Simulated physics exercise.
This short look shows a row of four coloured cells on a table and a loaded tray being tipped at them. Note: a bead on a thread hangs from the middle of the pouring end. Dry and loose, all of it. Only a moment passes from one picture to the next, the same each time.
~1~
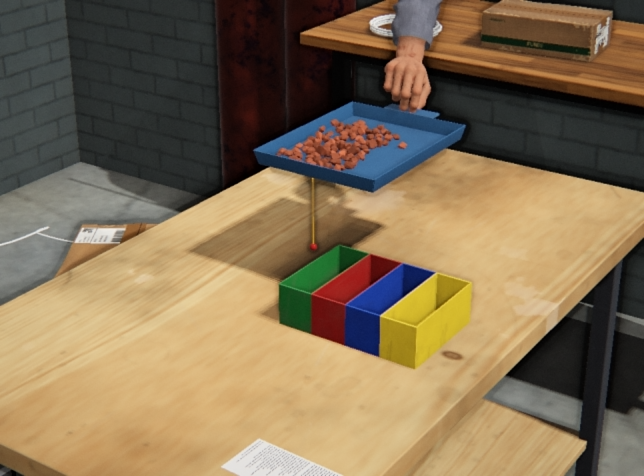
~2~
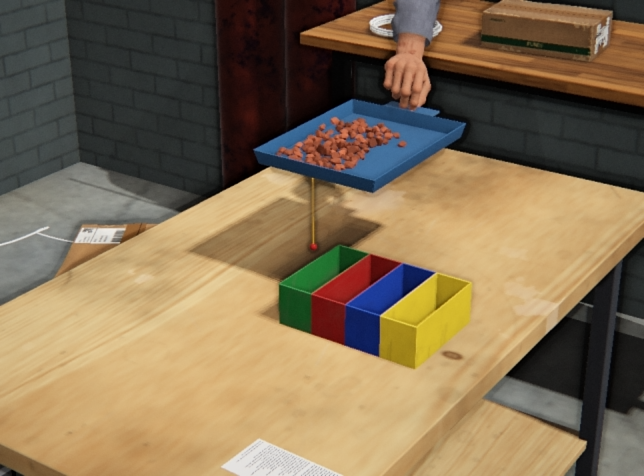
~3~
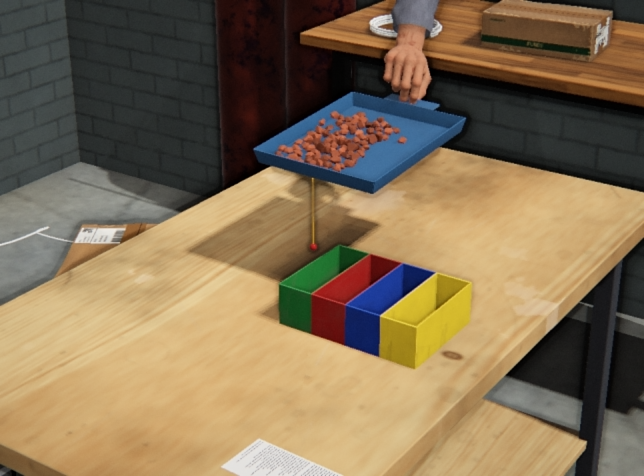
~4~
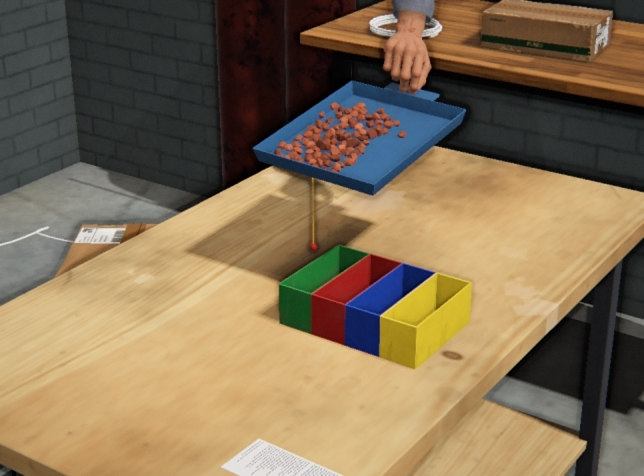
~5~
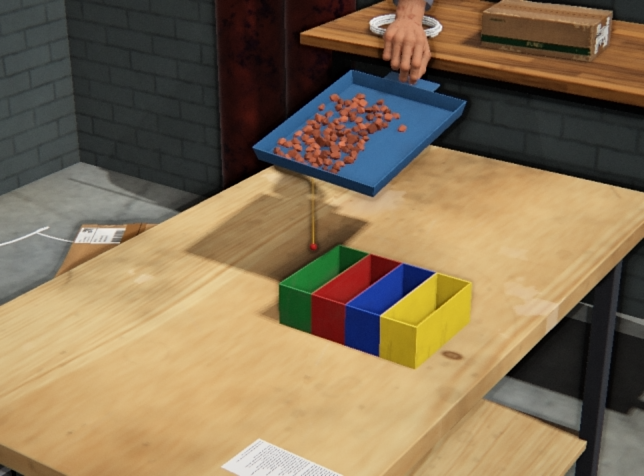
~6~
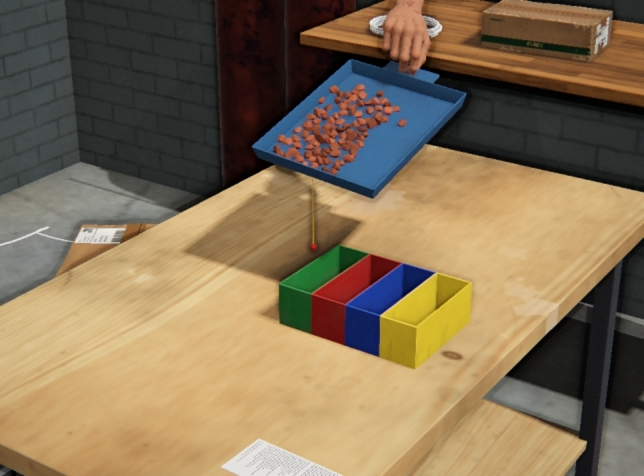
A blue tray loaded with reddish crushed bits sits level in a hand above a wooden table, near a row of green, red, blue and yellow cells. The hand then raises the tray's far side, slowly at first, until it slopes clearly toward the viewer, its right front corner lowest.
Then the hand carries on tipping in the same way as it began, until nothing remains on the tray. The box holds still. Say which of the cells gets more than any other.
That would be the red cell.
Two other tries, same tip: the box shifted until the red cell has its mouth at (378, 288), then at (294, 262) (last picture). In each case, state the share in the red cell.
Trial 1 about 20 %, trial 2 about 10 %.
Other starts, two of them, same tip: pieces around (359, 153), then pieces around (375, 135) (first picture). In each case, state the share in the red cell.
Close to 60 and close to 60 per cent.
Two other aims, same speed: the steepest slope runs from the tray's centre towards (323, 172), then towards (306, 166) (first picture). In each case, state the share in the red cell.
Shares: 10 %, then 0 %.
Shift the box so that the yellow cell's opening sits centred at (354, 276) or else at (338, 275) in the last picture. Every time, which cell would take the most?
Yellow, and then the yellow one.
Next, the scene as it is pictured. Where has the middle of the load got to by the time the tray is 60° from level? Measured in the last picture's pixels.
Load centre: Approx. (333, 169).
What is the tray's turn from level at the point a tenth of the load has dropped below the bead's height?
Roughly 70 degrees at that moment.
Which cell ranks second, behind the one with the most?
Second best is green.
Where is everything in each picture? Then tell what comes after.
Corners of the pouring end at (259, 150) and (373, 178), level; middle of the load at (341, 146), bits of crushed brick; bead on its thread at (313, 247); green cell at (295, 305); red cell at (329, 316); blue cell at (363, 327); yellow cell at (398, 338), in the first picture.
Corners of the pouring end at (259, 149) and (373, 178), level; middle of the load at (341, 145), in the second picture.
Corners of the pouring end at (258, 149) and (373, 180), tipped barely, lowest at the right corner; middle of the load at (341, 142), in the third picture.
Corners of the pouring end at (258, 147) and (373, 182), tipped a little, lowest at the right corner; middle of the load at (341, 138), in the fourth picture.
Corners of the pouring end at (258, 146) and (372, 184), tipped a little, lowest at the right corner; middle of the load at (340, 134), in the fifth picture.
Corners of the pouring end at (257, 146) and (372, 186), tipped clearly, lowest at the right corner; middle of the load at (340, 130); green cell at (295, 305); red cell at (329, 316); blue cell at (363, 327); yellow cell at (398, 338), in the sixth picture.
Soon after the last picture, tray tipped steeply; nearly all on the tray; a stray few falling or outside the box.
A little later, tray tipped right over; about a third on the tray; about a quarter in the red cell; a small part in the green cell; a small part in the blue cell; a small part falling or outside the box.
Later still, tray tipped past a quarter turn; about half in the red cell; about a third in the green cell; a small part in the blue cell; a small part falling or outside the box.
At rest, tray tipped past a quarter turn; about half in the red cell; about a third in the green cell; a small part in the blue cell; none in the yellow cell; a small part outside the box.
